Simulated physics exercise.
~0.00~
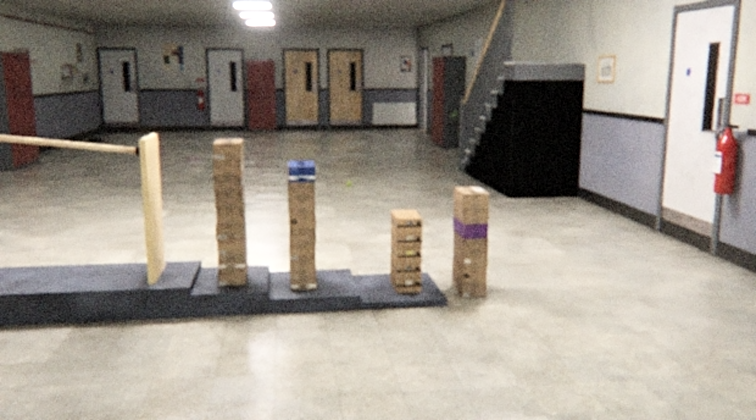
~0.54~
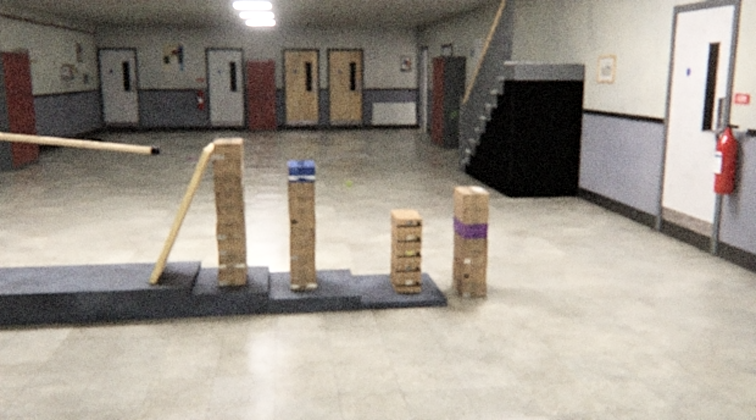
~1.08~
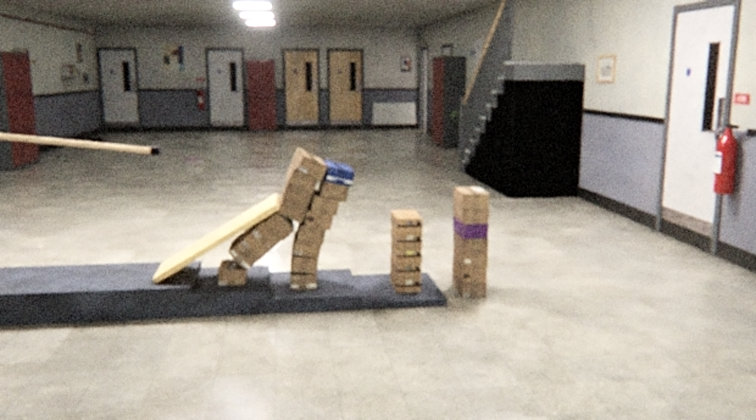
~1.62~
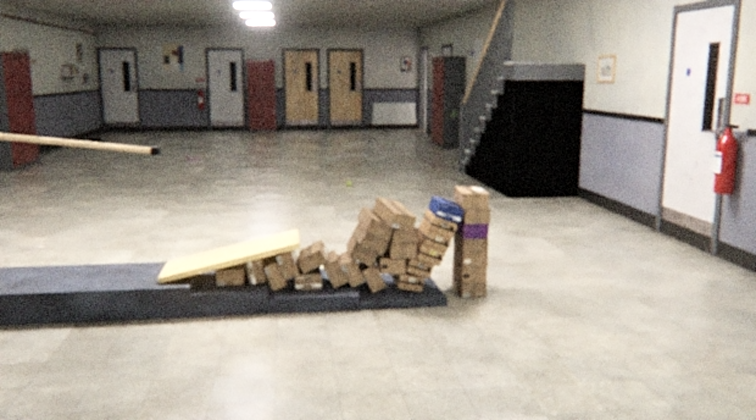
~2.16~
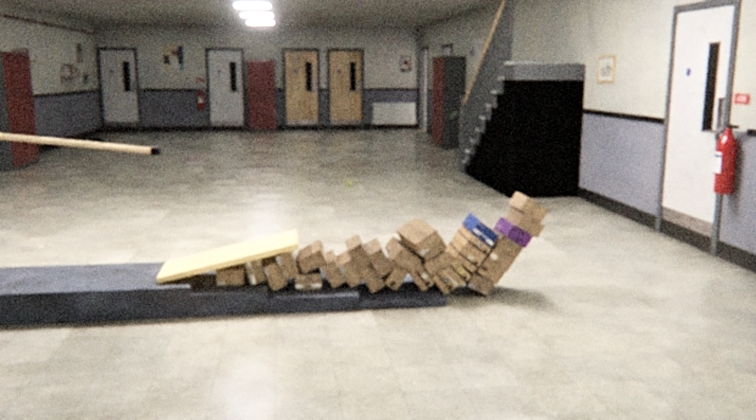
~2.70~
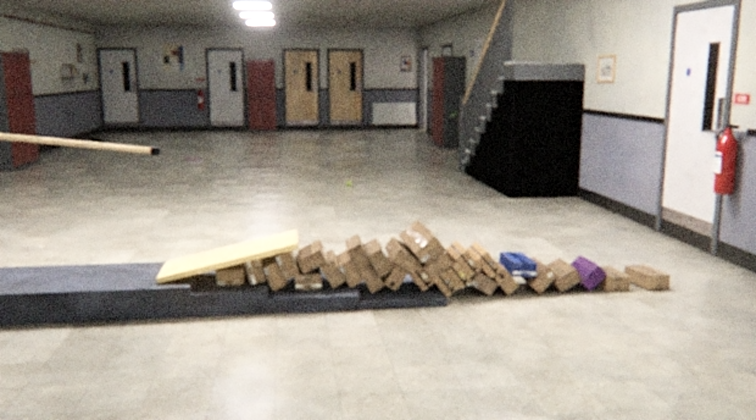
At first, four stacks of brown boxes stand in a row on low, descending dark steps and the floor beyond, with a tall pale board upright at their left and a pole reaching in near its top. The pole moves slightly right and the board tips against the first stack. That stack buckles and topples into the second, which carries a blue box on top. Both spill rightward over the short third stack and onto the last one, banded with a purple box. The last stack leans and falls right, leaving a long, low heap of boxes trailing across the floor, with the board lying slanted behind.
